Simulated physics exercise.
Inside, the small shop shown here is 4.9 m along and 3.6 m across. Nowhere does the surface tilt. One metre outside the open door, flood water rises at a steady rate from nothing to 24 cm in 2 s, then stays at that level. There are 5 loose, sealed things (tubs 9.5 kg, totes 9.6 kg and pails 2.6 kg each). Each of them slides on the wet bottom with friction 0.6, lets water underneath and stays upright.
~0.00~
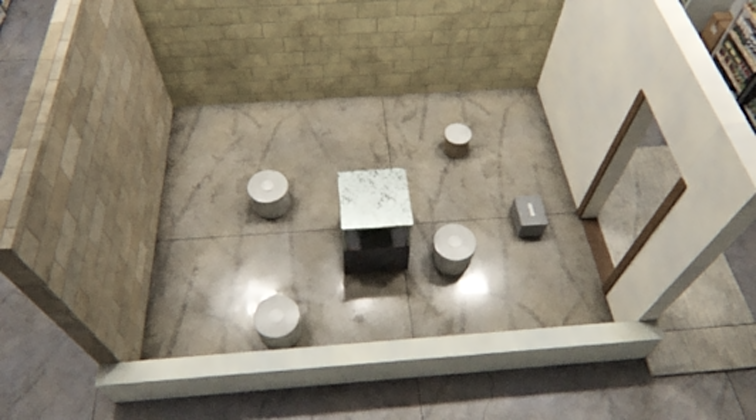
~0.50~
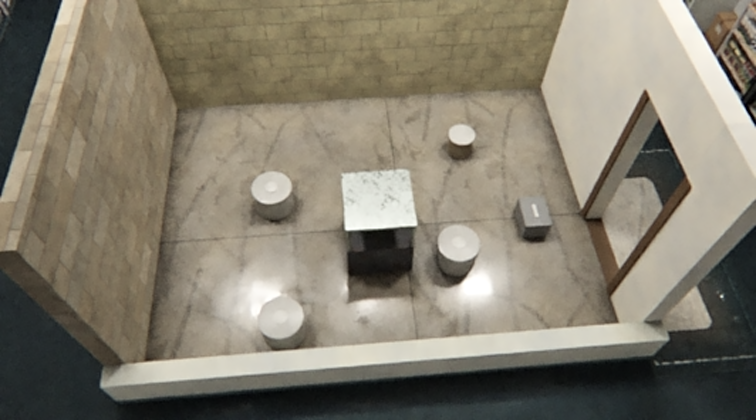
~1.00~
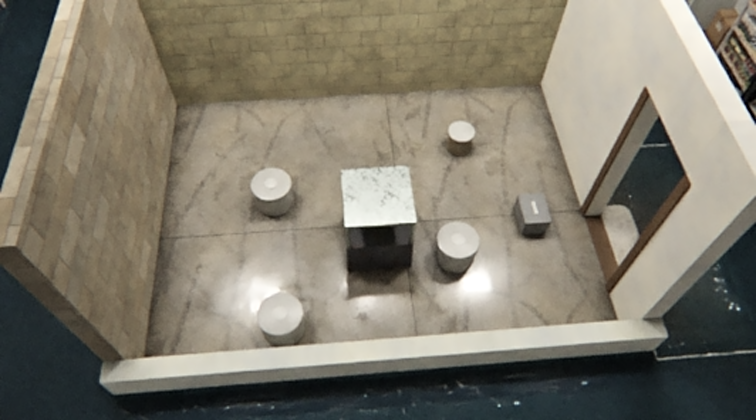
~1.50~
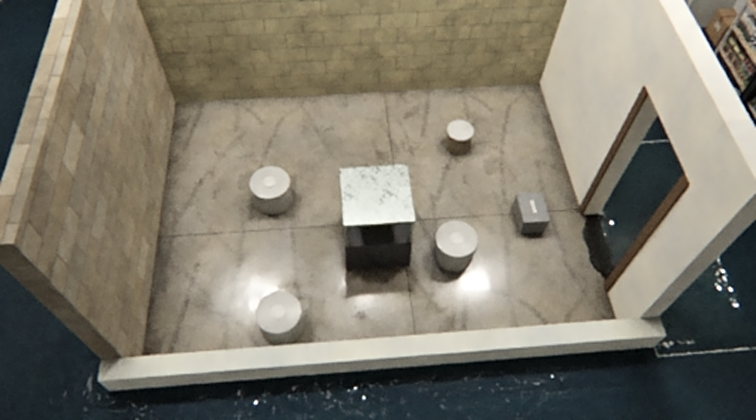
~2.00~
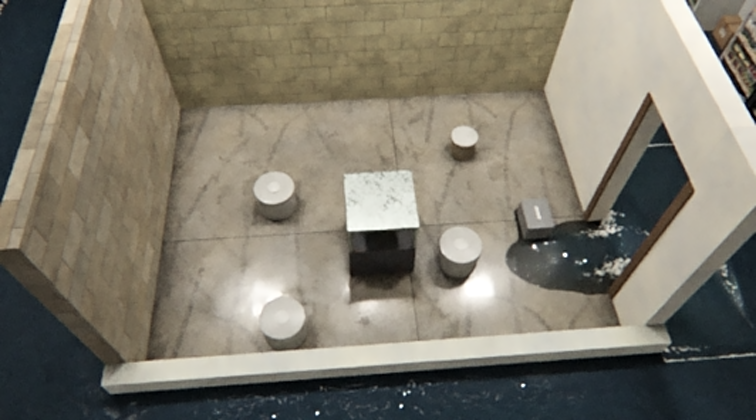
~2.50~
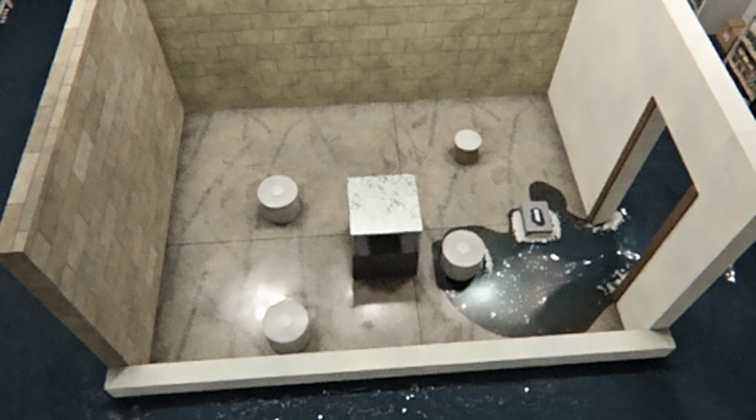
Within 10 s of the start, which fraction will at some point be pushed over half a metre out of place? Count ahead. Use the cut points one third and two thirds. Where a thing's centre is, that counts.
It falls at two thirds or above.
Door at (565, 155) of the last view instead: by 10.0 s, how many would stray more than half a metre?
Then it comes to 3 of them.
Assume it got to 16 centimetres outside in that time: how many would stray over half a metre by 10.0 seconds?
Result: 1.
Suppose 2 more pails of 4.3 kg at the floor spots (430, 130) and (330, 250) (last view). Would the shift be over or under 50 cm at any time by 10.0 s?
Well, the first one stays under the mark, and the second stays under the mark.
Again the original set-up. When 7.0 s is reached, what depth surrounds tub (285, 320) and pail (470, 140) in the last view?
About 7 and 4 cm.
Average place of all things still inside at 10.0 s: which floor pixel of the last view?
I'd put it close to (341, 185) in the last view.
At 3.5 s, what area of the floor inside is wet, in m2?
At that time the wet patch spans about 7.5 m2.
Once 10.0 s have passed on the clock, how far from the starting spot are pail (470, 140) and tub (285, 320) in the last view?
Net displacement, in order: 120 cm; 300 cm.
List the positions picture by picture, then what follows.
The first picture shows a tote at (531, 210), on the bottom; a tub at (455, 242), on the bottom; 0.0 m2 under water; 0 of 5 have shifted.
The second picture shows a tote at (535, 211) rests on the ground; a tub at (459, 243) rests on the ground; water covers 0.0 m2; 0 of 5 have shifted.
The third picture shows a tote at (535, 208) rests on the ground; a tub at (458, 240), on the bottom; 0.0 m2 under water; 0 of 5 have shifted.
The fourth picture shows a tote at (533, 207), on the bottom; a tub at (457, 238) rests on the ground; 0.0 m2 under water; 0 of 5 have shifted.
The fifth picture shows a tote at (537, 213) rests on the ground; a tub at (461, 244) rests on the ground; 0.7 m2 under water; 0 of 5 have shifted.
The sixth picture shows a tote at (537, 216) rests on the ground, 5 cm from its start; a tub at (464, 248), on the bottom; 2.2 m2 under water; 0 of 5 have shifted.
After 3.5 s 1 of 5 are over 50 cm from their spots; 0 afloat.
After 4.5 s 2 of 5 are over 50 cm from their spots; 0 afloat.
After 7.0 s 4 of 5 are over 50 cm from their spots; 2 afloat.
After 10.0 s 5 of 5 are over 50 cm from their spots, and 5 have been at some point; 3 afloat.
